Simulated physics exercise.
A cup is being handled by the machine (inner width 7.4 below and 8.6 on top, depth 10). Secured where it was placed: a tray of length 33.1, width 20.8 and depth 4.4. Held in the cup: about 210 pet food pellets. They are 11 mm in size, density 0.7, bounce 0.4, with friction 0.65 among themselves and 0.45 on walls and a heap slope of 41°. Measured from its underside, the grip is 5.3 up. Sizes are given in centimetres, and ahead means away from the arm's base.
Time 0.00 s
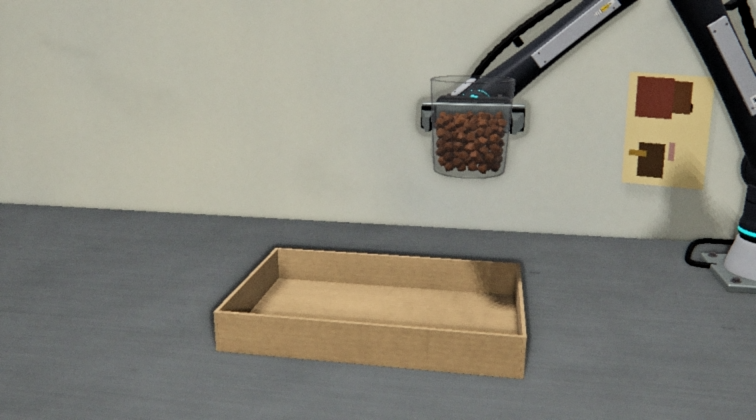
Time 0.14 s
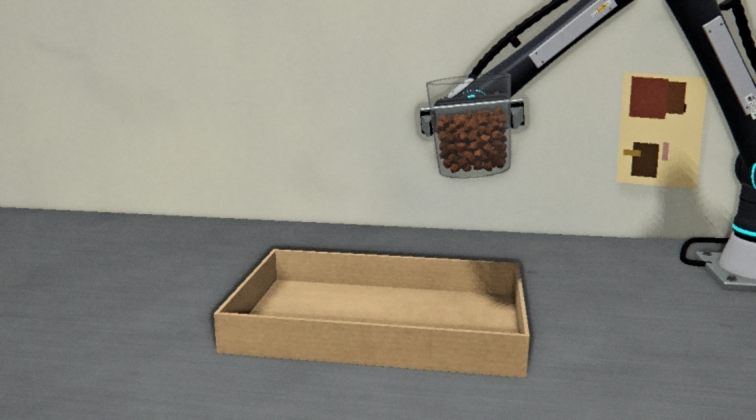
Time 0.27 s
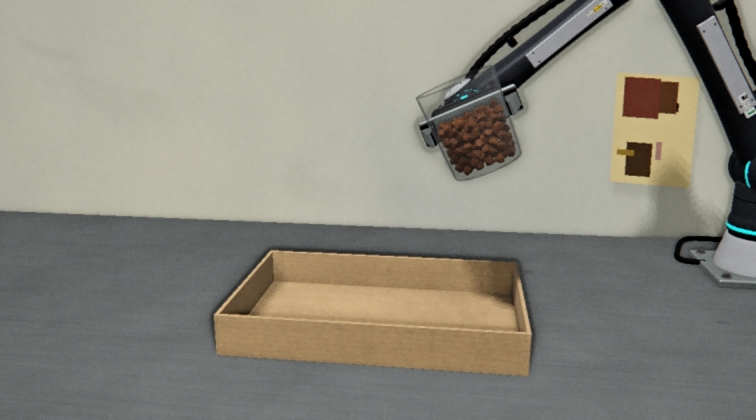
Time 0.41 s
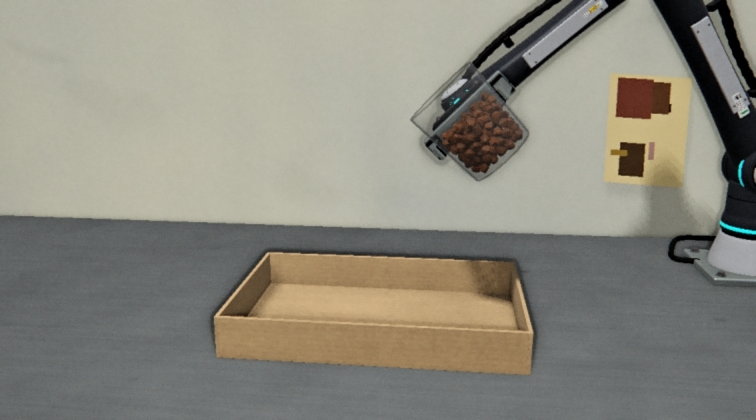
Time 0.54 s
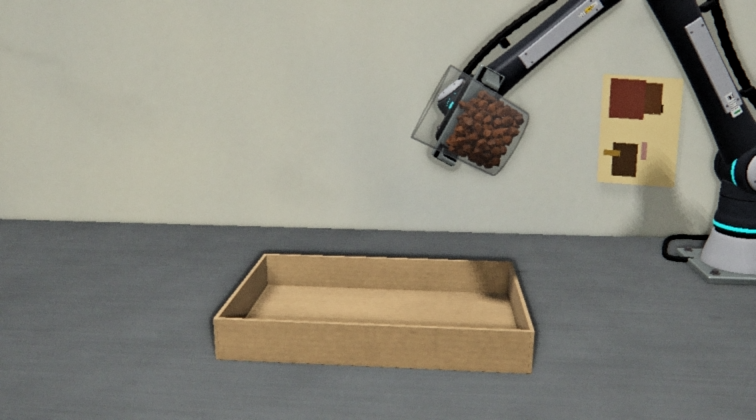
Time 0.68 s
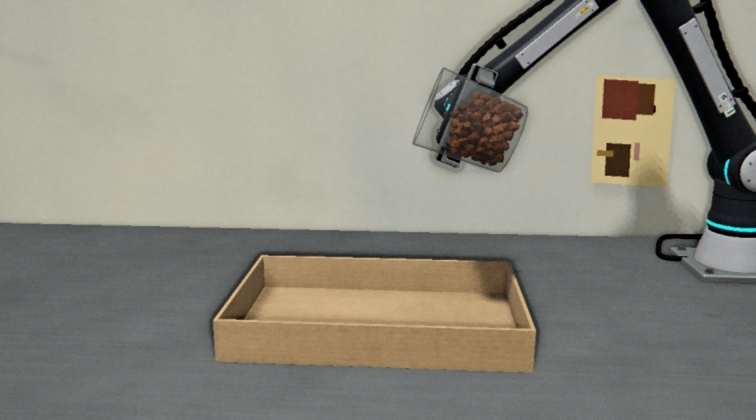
The video shows a robotic arm holding a clear cup of brown pellets above an open, shallow tray on a gray surface, steadily tilting the cup far over to the left while the pellets shift but stay inside.
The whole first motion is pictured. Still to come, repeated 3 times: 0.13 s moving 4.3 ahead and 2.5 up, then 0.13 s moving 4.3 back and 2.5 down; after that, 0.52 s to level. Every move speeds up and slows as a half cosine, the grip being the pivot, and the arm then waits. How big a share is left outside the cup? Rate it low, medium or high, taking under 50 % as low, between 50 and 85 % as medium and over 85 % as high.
Rating: Medium.
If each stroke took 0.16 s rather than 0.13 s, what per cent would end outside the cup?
I'd expect some 35 per cent.
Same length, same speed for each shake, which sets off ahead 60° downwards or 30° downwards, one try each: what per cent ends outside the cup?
First try about 0 %, second try about 10 %.
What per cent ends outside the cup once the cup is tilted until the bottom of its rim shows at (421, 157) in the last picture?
100 %.
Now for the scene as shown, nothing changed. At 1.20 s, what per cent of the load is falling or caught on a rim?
18 per cent.
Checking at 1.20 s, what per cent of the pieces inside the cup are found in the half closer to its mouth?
Some 65 percent is in that half.
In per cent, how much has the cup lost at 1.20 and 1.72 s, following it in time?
At the first moment 45 per cent, at the second 60 per cent.
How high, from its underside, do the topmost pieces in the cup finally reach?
I'd say near 6.0 cm from the bottom.
By 1.20 s, tilted 69° forward, highest piece 25 above the table; 113 in the cup, 57 in the tray, 37 in flight or on a rim.
By 1.72 s, tilted 35° forward, highest piece 26 above the table; 128 in the tray, 79 in the cup.
By 2.18 s, level, highest piece 26 above the table; 128 in the tray, 79 in the cup.
By 3.23 s, level, highest piece 26 above the table; 128 in the tray, 79 in the cup.
Final count, 128 in the tray, 79 in the cup. That is 62 % outside the cup.
